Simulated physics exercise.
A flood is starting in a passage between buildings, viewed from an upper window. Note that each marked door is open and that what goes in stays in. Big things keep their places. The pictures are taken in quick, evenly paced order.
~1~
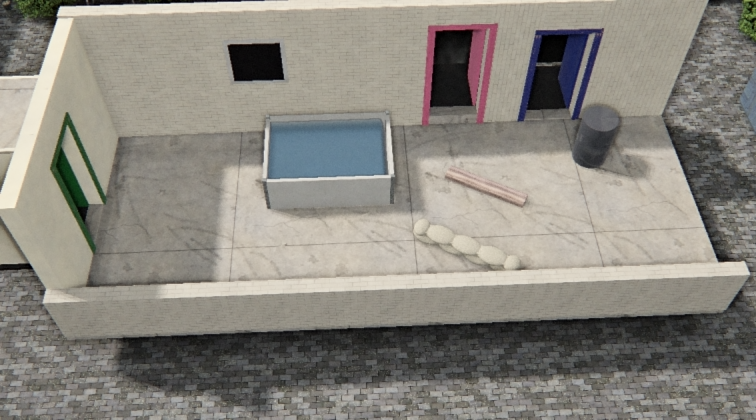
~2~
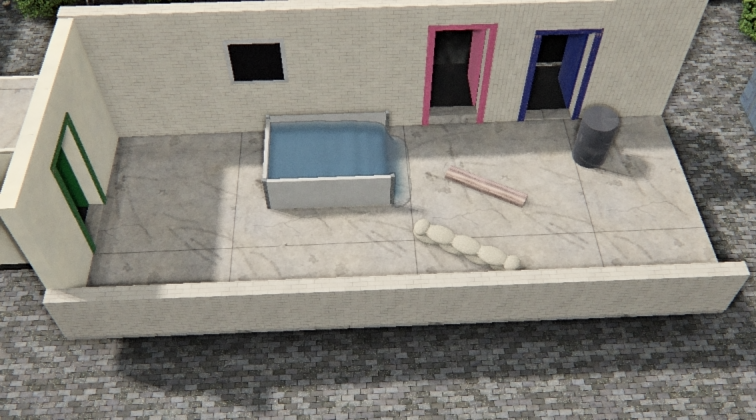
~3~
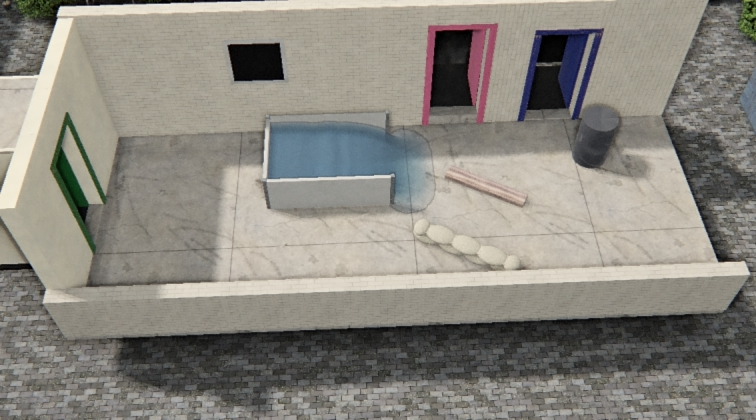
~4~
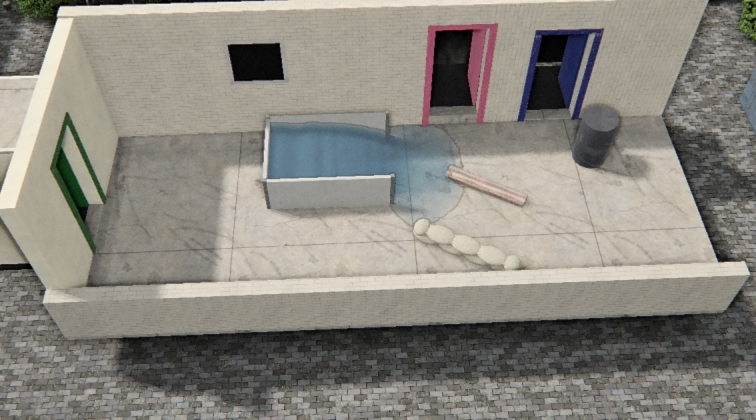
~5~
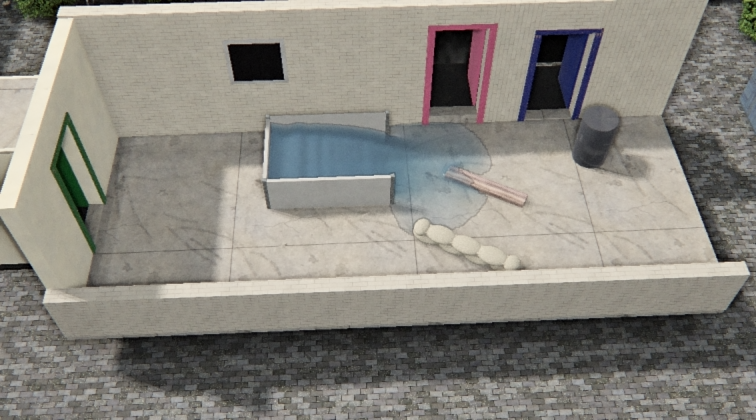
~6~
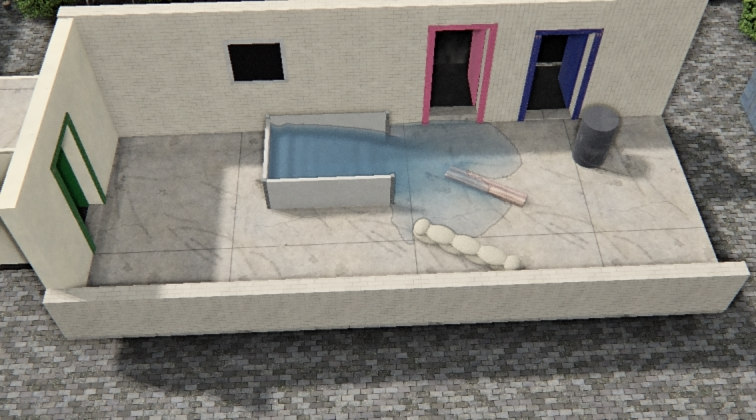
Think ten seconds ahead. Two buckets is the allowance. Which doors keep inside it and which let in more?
At the end, blue door: Surpasses it, green door: Never surpasses it, pink door: Never surpasses it.
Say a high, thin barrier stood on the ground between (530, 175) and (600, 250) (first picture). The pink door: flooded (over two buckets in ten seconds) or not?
Taking them one at a time, pink stays within the limit.
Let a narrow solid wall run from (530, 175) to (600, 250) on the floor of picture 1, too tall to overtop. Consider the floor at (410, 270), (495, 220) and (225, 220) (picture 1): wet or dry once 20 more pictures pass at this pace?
Lab note - spot 1 parched, spot 2 inundated, spot 3 parched.
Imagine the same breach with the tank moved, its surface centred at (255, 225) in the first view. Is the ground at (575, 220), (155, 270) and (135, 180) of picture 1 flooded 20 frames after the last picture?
I'd call them watered, still dry and still dry, in the order asked.
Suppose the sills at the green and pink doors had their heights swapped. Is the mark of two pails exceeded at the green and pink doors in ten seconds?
After that, green remains below, pink rises above.
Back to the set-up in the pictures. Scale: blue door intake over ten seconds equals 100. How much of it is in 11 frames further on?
Something like 20 in a hundred.
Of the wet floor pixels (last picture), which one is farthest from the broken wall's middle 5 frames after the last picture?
I'd point to (617, 131).
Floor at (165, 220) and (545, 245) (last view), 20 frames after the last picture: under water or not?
The first spot is bone-dry and the second inundated.
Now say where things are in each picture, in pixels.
In the first frame, still water in the tank at (328, 149).
In the second frame, water pours out at (388, 164) and has run to a hidden place.
In the third frame, the front is at (405, 132), out from the gap at (388, 165).
In the fourth frame, water pours out at (388, 165) and has run to (441, 133).
In the fifth frame, water pours out at (388, 166) and has run to (484, 153).
In the sixth frame, the front is at (514, 152), out from the gap at (388, 166).
A moment on, water covers 25 % of the floor; the blue door wet at the sill, nothing in, the green door not reached, the pink door wet at the sill, nothing in.
Next, water covers 40 % of the floor; the blue door under two buckets in, the green door not reached, the pink door wet at the sill, nothing in.
Then, water covers 50 % of the floor; the blue door over two buckets in, the green door not reached, the pink door wet at the sill, nothing in.
Later, water covers 50 % of the floor; the blue door over two buckets in, the green door not reached, the pink door wet at the sill, nothing in.
In the end, water covers 60 % of the floor; the blue door over two buckets in, the green door not reached, the pink door wet at the sill, nothing in.
